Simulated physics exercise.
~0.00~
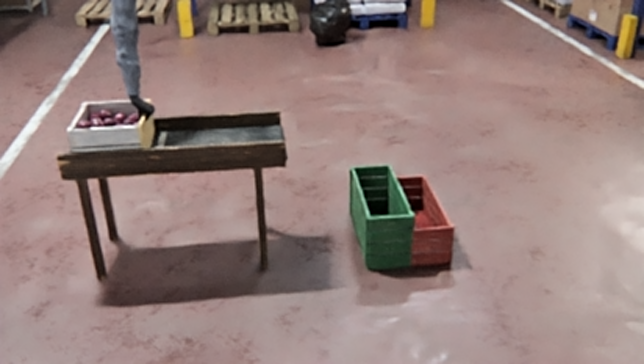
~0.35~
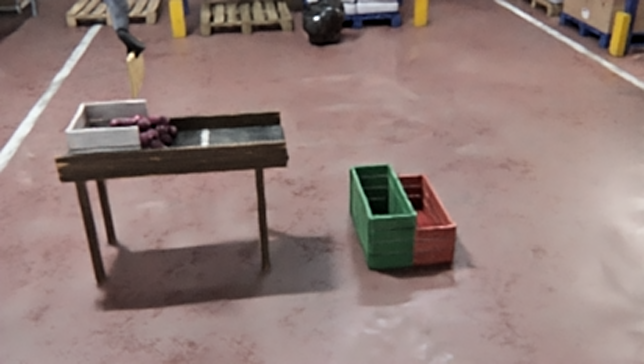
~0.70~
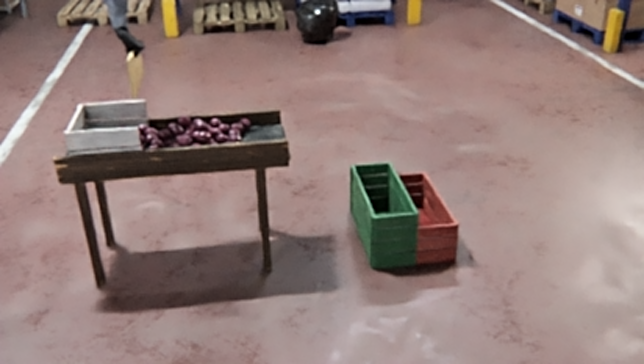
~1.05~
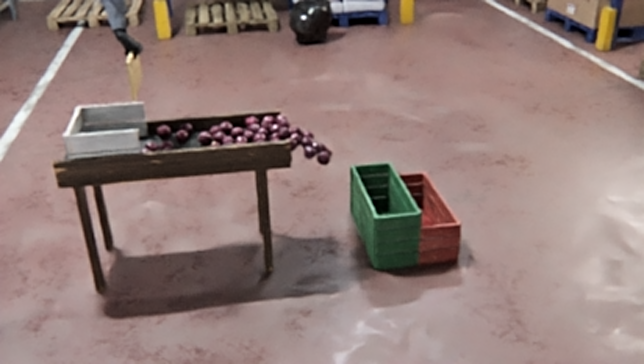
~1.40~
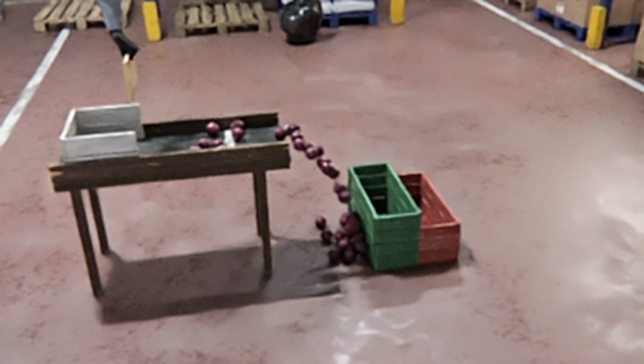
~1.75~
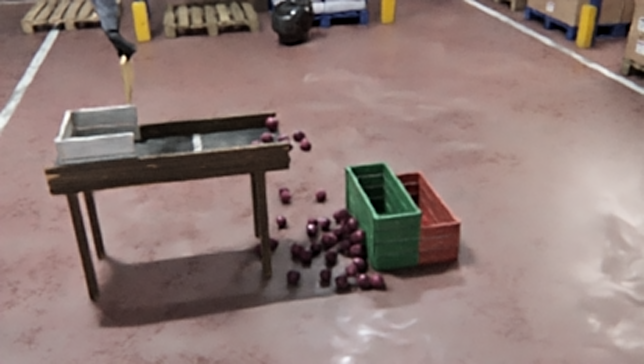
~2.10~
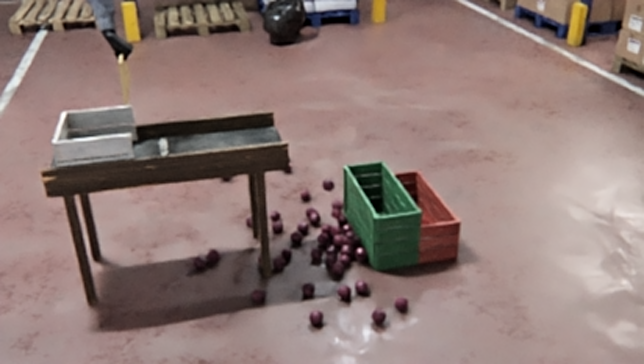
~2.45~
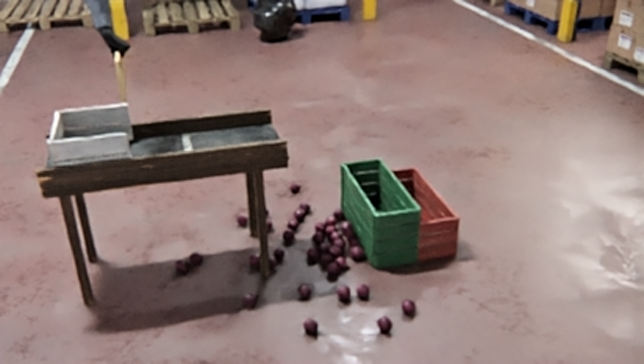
A warehouse floor with a reddish, glossy surface is seen from above at an angle, with pallets along the back and the view drifting slightly sideways. On the left stands a wooden-sided belt table with a white pen full of dark red onions, and on the right a green box sits beside a red one. A gripping arm lifts the yellowish gate, and the onions stream rightward along the belt. They tumble off its end, dropping short of the green box. The last ones fall and scatter, leaving the onions spread across the floor and both boxes without any.
